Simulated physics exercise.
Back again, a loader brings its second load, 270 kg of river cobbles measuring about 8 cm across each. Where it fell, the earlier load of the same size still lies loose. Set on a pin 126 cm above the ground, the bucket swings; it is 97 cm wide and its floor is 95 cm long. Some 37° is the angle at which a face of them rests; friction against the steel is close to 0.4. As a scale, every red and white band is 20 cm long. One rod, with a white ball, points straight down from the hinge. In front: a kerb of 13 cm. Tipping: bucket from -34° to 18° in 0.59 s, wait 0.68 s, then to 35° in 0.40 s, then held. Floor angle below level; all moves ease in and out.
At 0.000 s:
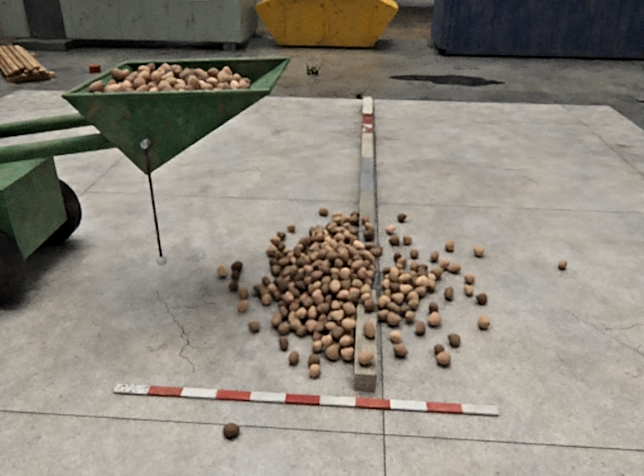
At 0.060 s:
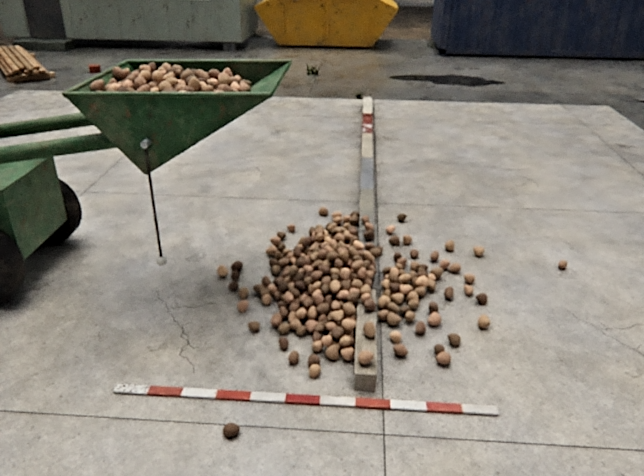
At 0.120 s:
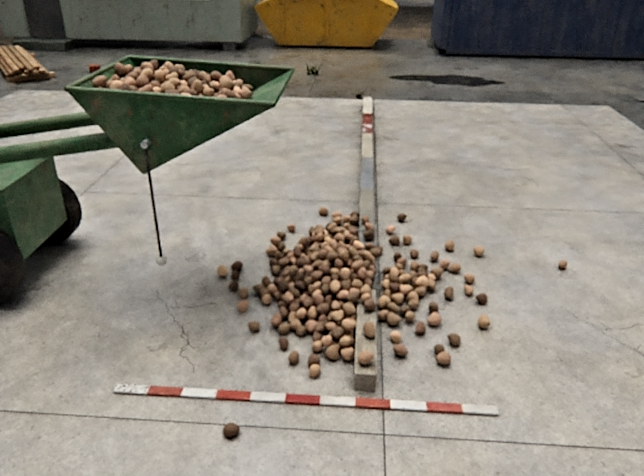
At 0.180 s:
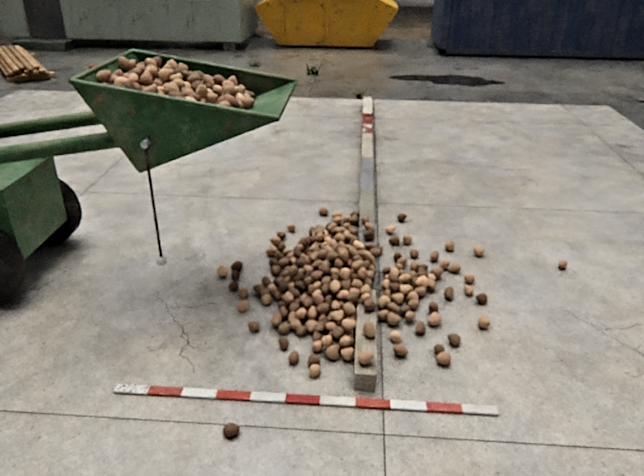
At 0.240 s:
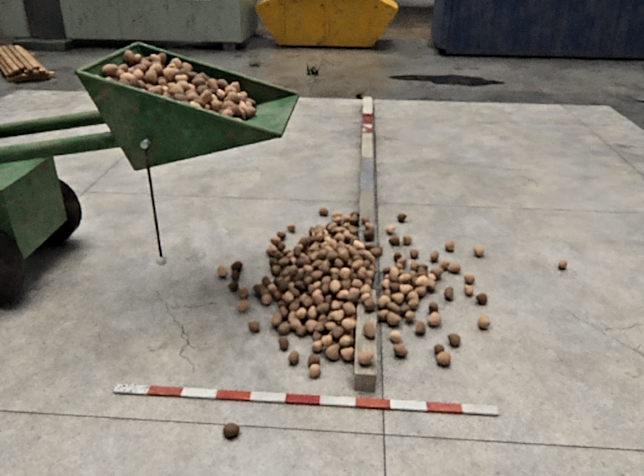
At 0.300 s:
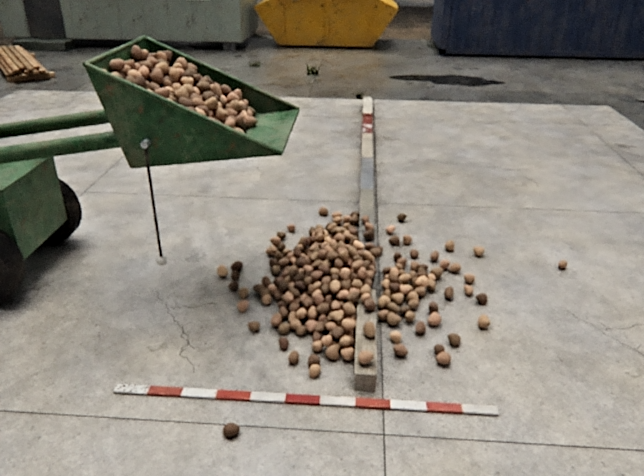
In the video, a green loader's bucket full of rounded brown stones gradually tilts, its right lip lowering and the stones shifting inside, while a loose pile of similar stones lies motionless across a narrow kerb on the concrete floor.
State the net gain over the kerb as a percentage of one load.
10 %.
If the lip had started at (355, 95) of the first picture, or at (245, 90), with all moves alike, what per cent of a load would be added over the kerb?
Case one about 85 %, case two about 0 %.
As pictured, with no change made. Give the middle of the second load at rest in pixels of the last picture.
They settle centred around (307, 265).
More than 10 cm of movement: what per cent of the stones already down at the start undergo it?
About 10 per cent.
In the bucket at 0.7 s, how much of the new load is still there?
That works out to about 100 %.
After 0.4 s the floor is at 10°; in per cent of one load, 100 in the bucket, 84 on this side of the kerb, 16 over the kerb; the foremost stones are at (481, 276).
After 0.7 s the floor is at 18°; in per cent of one load, 100 in the bucket, 84 on this side of the kerb, 16 over the kerb; the foremost stones are at (481, 276).
After 2.1 s the floor is at 35°; in per cent of one load, 7 in the bucket, 169 on this side of the kerb, 24 over the kerb; the foremost stones are at (492, 280).
After 4.7 s the floor is at 35°; in per cent of one load, 0 in the bucket, 173 on this side of the kerb, 27 over the kerb; the foremost stones are at (498, 270). Net gain over the kerb, 10.
